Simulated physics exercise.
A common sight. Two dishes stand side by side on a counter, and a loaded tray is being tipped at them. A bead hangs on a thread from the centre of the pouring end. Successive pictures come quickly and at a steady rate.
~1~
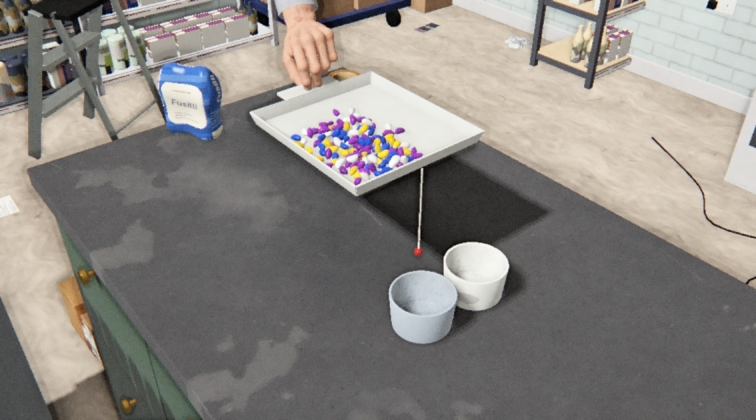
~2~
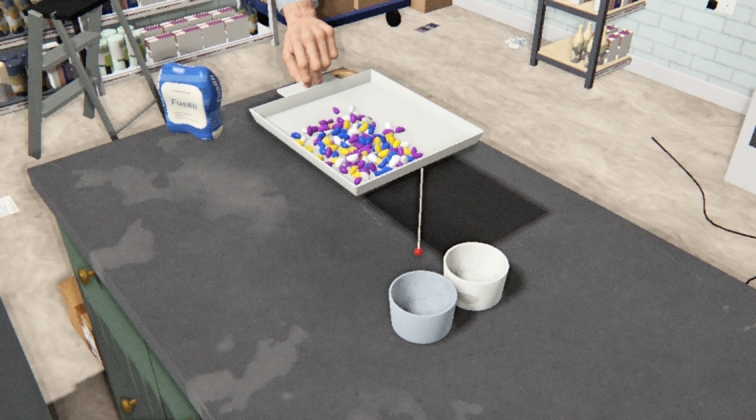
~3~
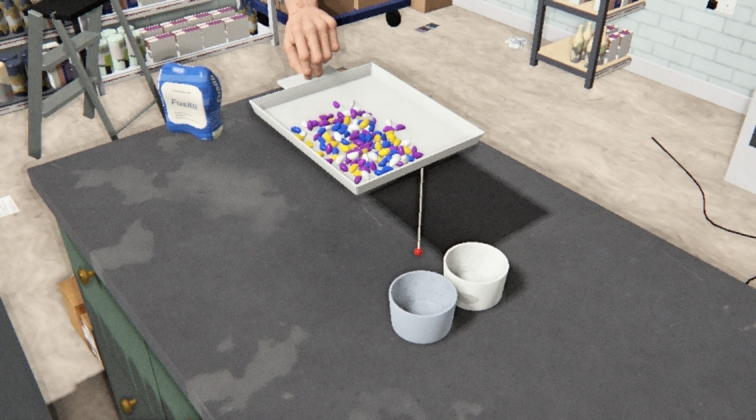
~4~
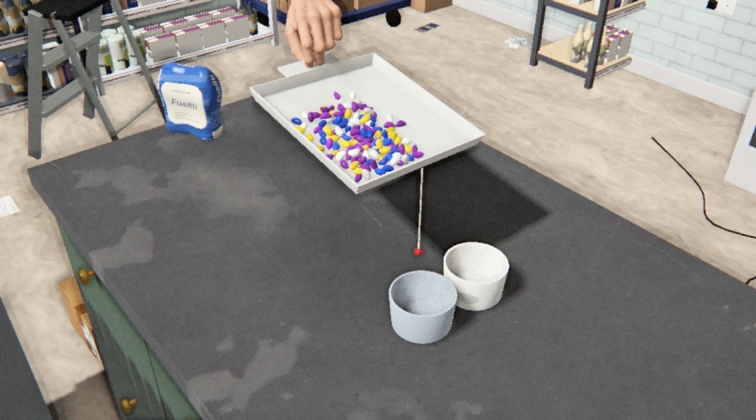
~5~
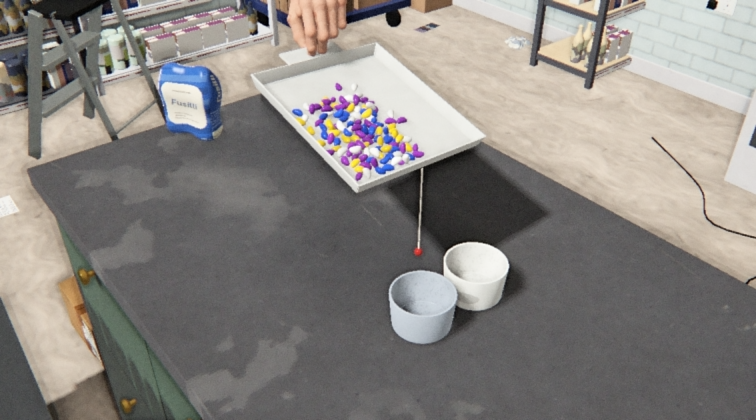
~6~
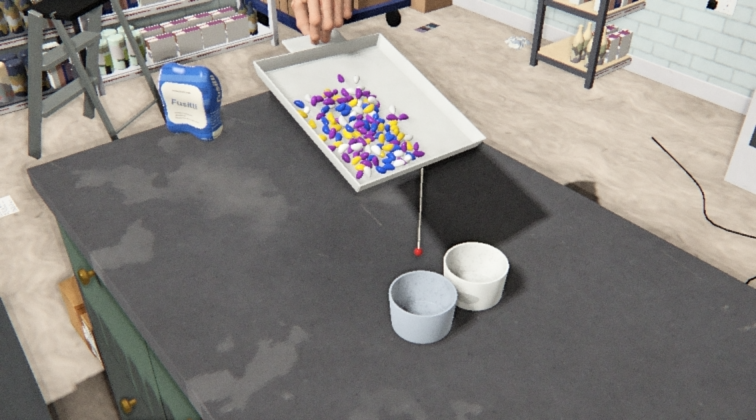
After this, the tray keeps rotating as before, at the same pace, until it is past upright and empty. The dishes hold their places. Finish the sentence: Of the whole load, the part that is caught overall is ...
... more than half of it.
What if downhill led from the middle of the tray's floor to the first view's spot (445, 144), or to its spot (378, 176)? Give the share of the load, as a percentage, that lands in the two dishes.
Lab note: Try one about 30 %, try two about 10 %.
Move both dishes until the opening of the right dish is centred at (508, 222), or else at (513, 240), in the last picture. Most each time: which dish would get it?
Well, the left-side one at the first spot and the left-side one at the second.
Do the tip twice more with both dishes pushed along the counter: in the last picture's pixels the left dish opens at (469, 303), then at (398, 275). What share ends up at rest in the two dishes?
20 %, 30 %.
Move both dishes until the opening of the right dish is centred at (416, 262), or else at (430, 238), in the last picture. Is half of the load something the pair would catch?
Held in all, by try: A smaller portion, then a smaller portion.
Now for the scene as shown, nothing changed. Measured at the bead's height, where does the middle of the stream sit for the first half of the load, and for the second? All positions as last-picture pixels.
Roughly at (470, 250) first, and then at (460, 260).
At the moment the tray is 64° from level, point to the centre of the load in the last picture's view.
About (413, 143).
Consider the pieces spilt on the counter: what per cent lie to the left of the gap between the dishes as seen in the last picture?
That's about 10 per cent of the spill.
Soon, tray tipped steeply; nearly all on the tray; a small part in the air.
A while on, tray tipped past a quarter turn; about half on the tray; a stray few in the left dish; a small part in the right dish; a small part outside both; about a third in the air.
Towards the end, tray tipped past a quarter turn; about a quarter in the left dish; about a third in the right dish; about a third outside both.
Finally, tray tipped past a quarter turn; about a quarter in the left dish; about a third in the right dish; about a third outside both.
